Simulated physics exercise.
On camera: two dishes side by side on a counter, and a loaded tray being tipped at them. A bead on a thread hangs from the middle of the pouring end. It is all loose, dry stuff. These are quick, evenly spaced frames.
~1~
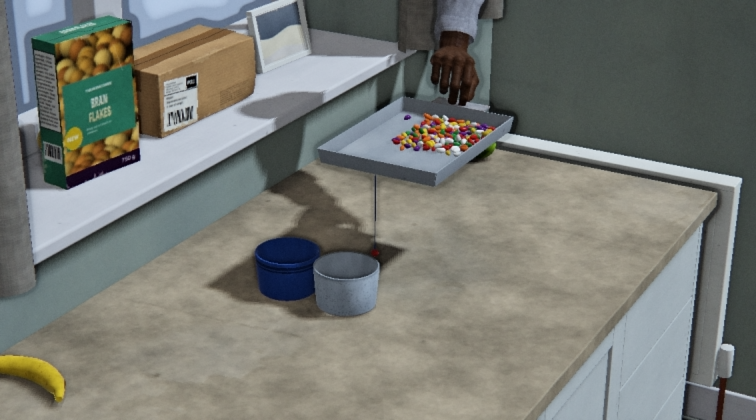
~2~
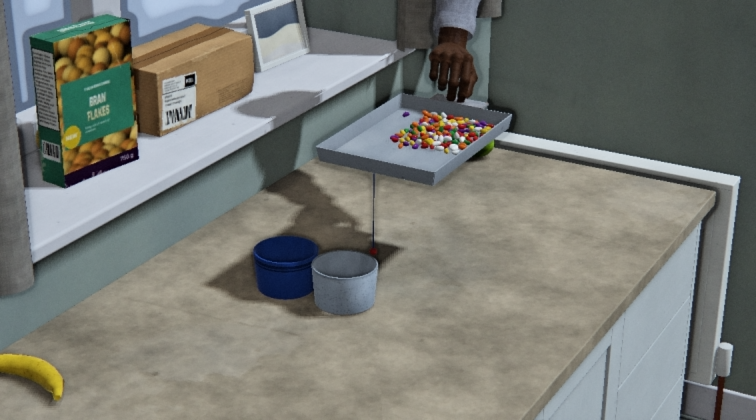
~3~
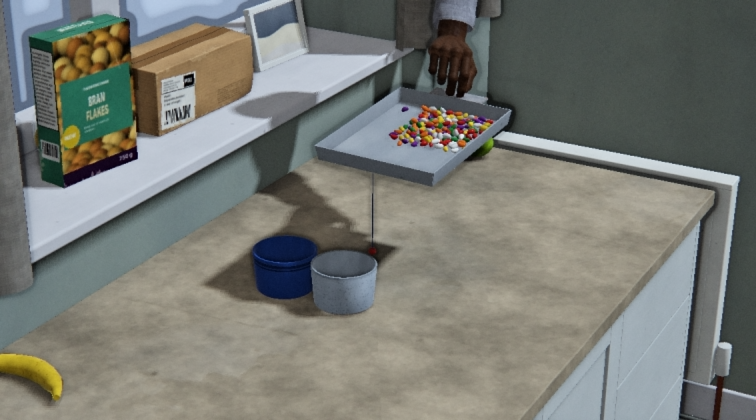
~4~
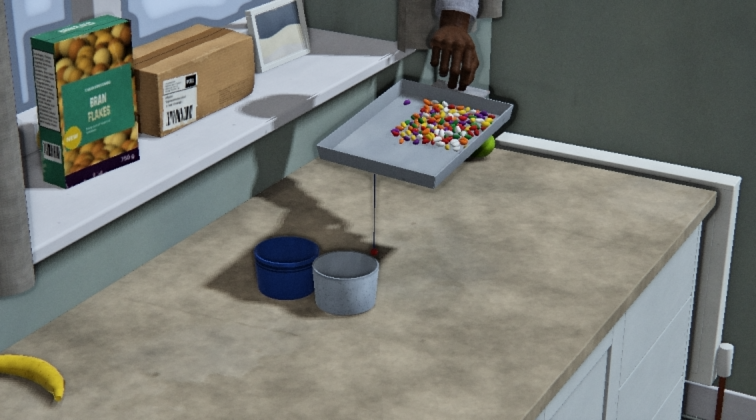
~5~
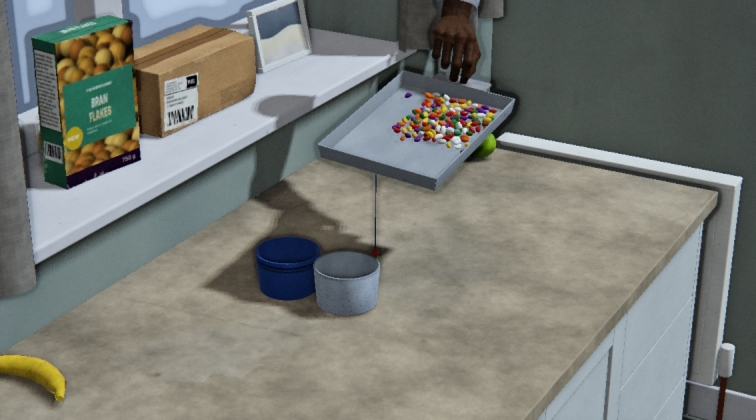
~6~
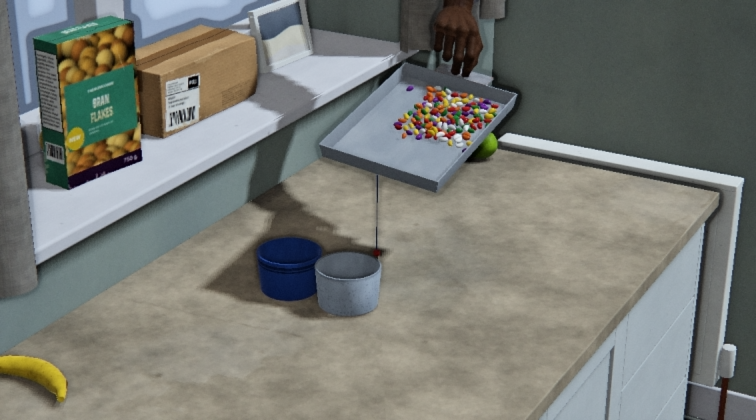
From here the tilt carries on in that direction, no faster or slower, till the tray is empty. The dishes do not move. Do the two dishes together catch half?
Together they catch under half.
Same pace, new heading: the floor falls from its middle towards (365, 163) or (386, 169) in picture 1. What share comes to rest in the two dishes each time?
Roughly 80 per cent, and 30 per cent.
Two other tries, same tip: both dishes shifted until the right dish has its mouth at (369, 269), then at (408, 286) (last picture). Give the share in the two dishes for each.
Near 0 % and 70 %.
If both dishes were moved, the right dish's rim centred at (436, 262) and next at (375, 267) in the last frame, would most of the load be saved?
The first try: Below a half. The second: Less than half.
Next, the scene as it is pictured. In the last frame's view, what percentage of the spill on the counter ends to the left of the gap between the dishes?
Close to 0 per cent.
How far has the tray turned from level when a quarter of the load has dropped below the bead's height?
Near 95 degrees.
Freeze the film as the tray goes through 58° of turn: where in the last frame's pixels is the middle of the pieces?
Roughly at (425, 167).
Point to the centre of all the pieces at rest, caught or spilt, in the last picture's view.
Close to (426, 323).
Soon, tray tipped steeply; nearly all on the tray; a stray few outside both; a stray few in the air.
A while on, tray tipped right over; about a third on the tray; about a third outside both; about a quarter in the air.
Towards the end, tray tipped past a quarter turn; all outside both.
Finally, tray tipped past a quarter turn; none in the right dish; none in the left dish; all outside both.
